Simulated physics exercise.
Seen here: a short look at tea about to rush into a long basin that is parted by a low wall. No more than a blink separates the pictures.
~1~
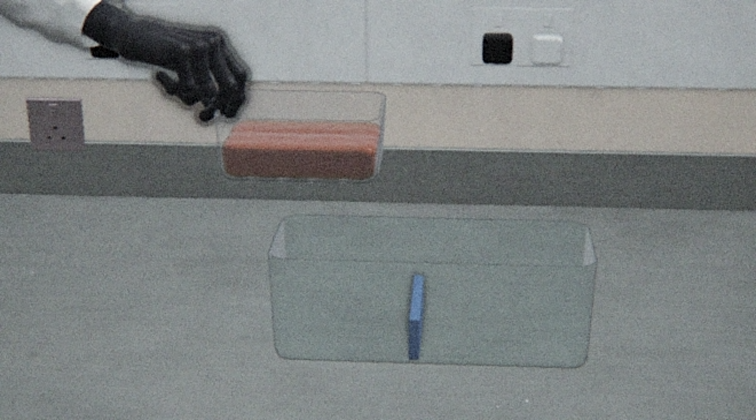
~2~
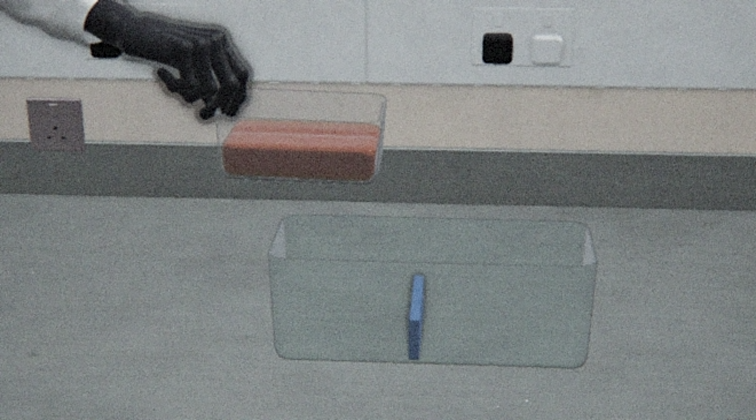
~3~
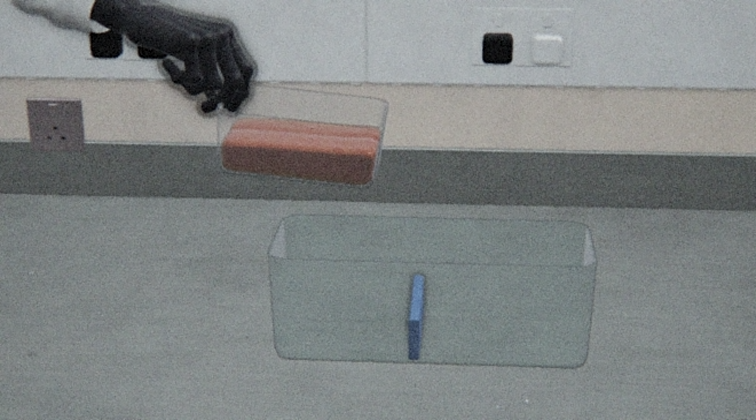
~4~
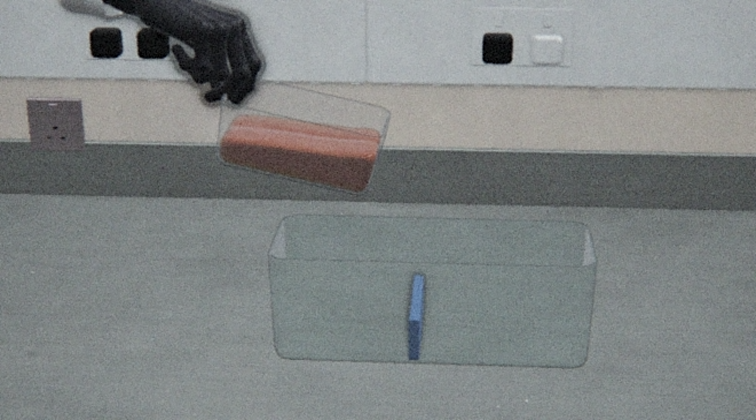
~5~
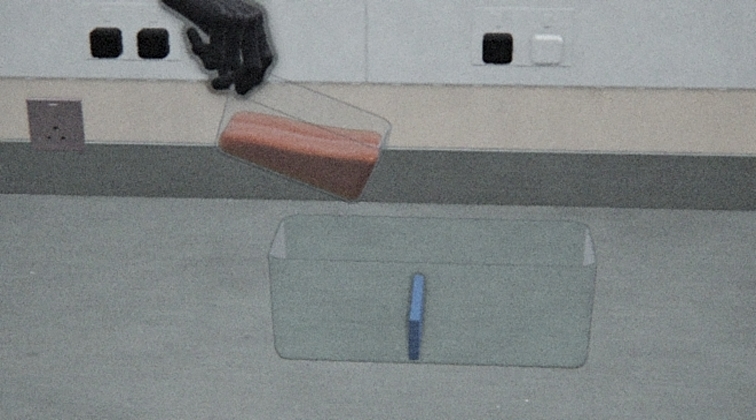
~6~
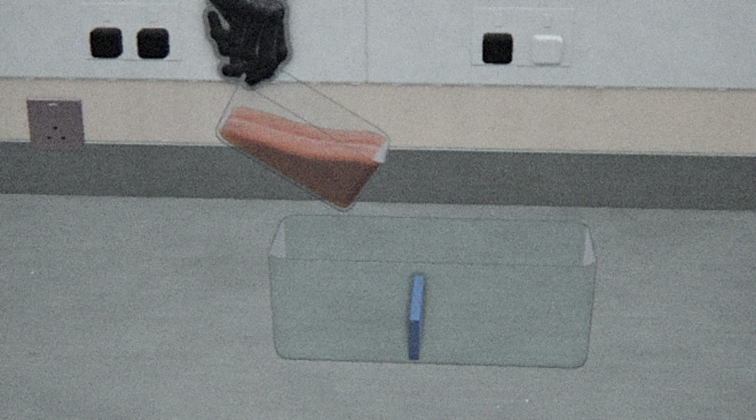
On a grey worktop below a pale wall with switches and a socket, a small clear container of reddish-brown liquid hangs above a long clear basin with a low blue divider. A black-gloved hand moves rightward and lifts as the container tilts rightward, slightly at first, then steeply, the liquid gathering toward its right end.
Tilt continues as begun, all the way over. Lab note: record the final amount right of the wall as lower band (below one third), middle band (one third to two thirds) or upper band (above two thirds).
Most likely the right of the wall will hold one third or more, up to two thirds.
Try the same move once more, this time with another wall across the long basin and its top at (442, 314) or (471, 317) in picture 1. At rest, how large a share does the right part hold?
My guess is some 25 percent the first time and some 25 percent the second.
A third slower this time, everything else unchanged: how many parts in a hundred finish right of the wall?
It comes to around 50 per cent.
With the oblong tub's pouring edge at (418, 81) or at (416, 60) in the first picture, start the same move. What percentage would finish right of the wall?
It would come to near 70 per cent, and then near 70 per cent.
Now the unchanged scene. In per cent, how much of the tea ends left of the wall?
Share: Roughly 45 %.
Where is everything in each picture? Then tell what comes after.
In the first frame, it leans 0°; its right rim is at (382, 108); the tea meets the walls at (228, 132) and (380, 135); the long basin's rim runs from (276, 237) to (592, 245); the wall's top is at (416, 298).
In the second frame, it leans 1°; its right rim is at (383, 110); the tea meets the walls at (230, 131) and (380, 136).
In the third frame, it leans 6°; its right rim is at (385, 116); the tea meets the walls at (228, 130) and (380, 138).
In the fourth frame, it leans 12°; its right rim is at (387, 125); the tea meets the walls at (228, 126) and (380, 141).
In the fifth frame, it leans 21°; its right rim is at (388, 138); the tea meets the walls at (227, 123) and (382, 143).
In the sixth frame, it leans 31°; its right rim is at (386, 152); the tea meets the walls at (226, 116) and (385, 146).
A moment on, the oblong tub is tipped on its side and 21 per cent is still to pour, 11 is left of the wall and 31 right of it.
Next, the oblong tub is tipped on its side and 8 per cent is still to pour, 38 is left of the wall and 47 right of it.
Then the oblong tub is tipped on its side and 2 per cent is still to pour, 44 is left of the wall and 47 right of it.
Later the oblong tub is tipped on its side and 0 per cent is still to pour, 47 is left of the wall and 47 right of it.
Finally, 47 per cent lies left of the wall, 47 right of it and 6 outside.
